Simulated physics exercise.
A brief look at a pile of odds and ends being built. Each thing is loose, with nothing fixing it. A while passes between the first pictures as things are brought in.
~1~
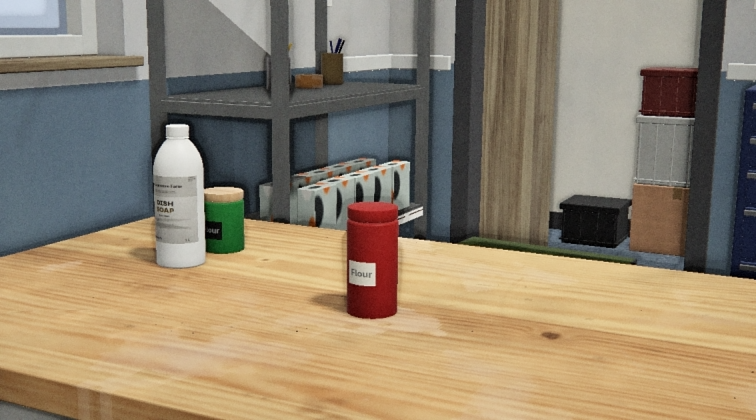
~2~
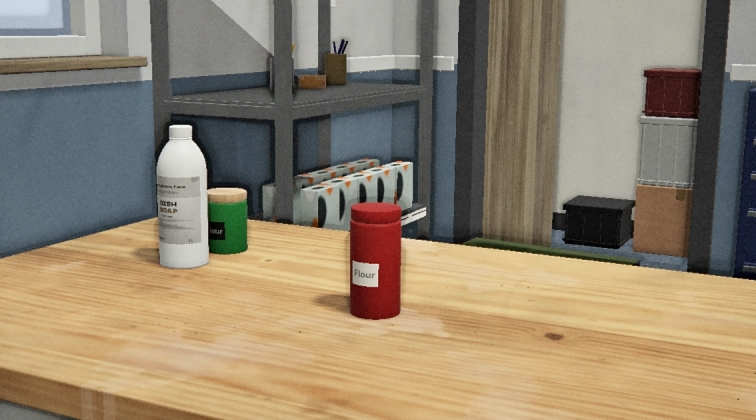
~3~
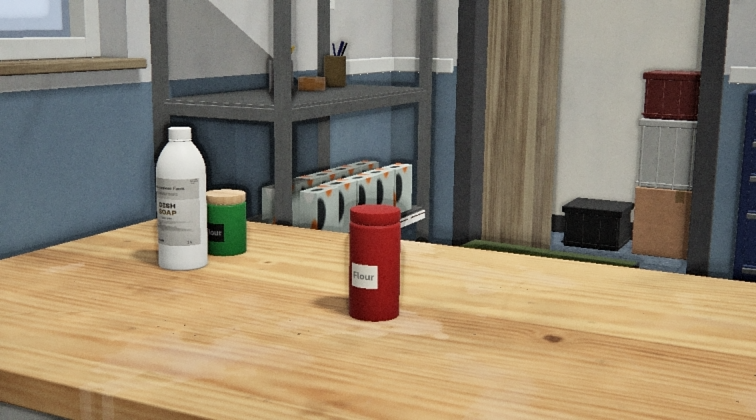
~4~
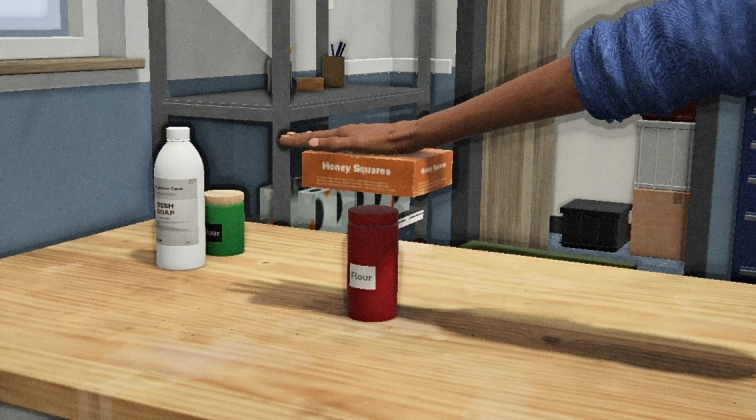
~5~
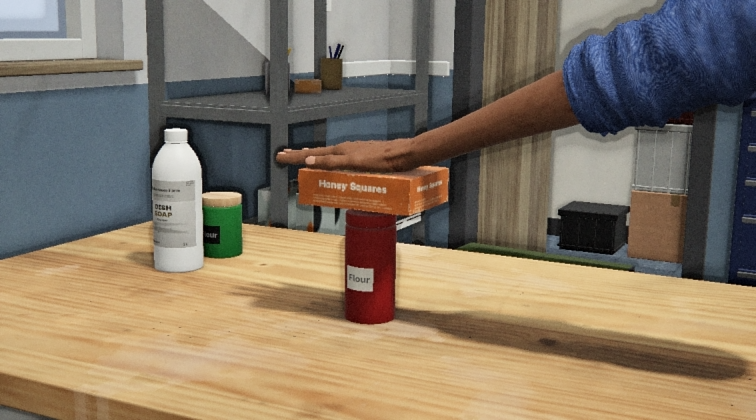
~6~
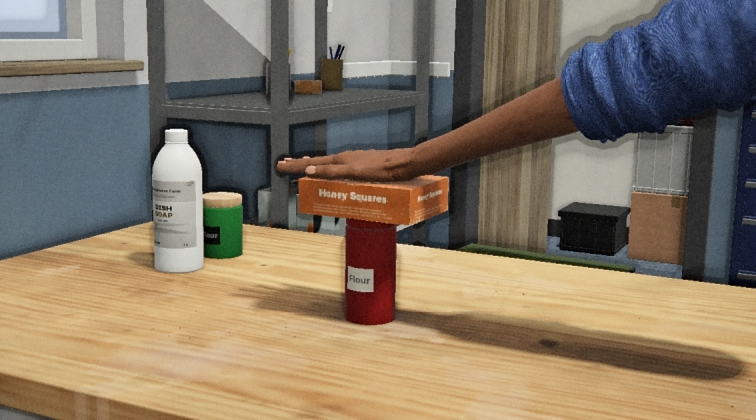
The footage shows a white bottle, a green jar and a red jar standing on a wooden table, then an arm in a blue sleeve lowers an orange packet onto the red jar, its hand flat on top.
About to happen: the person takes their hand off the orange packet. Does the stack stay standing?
My guess: It stays upright.
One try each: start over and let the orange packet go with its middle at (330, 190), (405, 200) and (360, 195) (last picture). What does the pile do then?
The pile goes down at first, goes down second and does not fall third.
Then, 0.60 s later than the last frame, all is still.
Then, 1.60 s later than the last frame, orange packet resting near (374, 195).
When it is over, all 4 as before. End places, in pixels of the last picture, orange packet near (374, 195). The pile stays up.
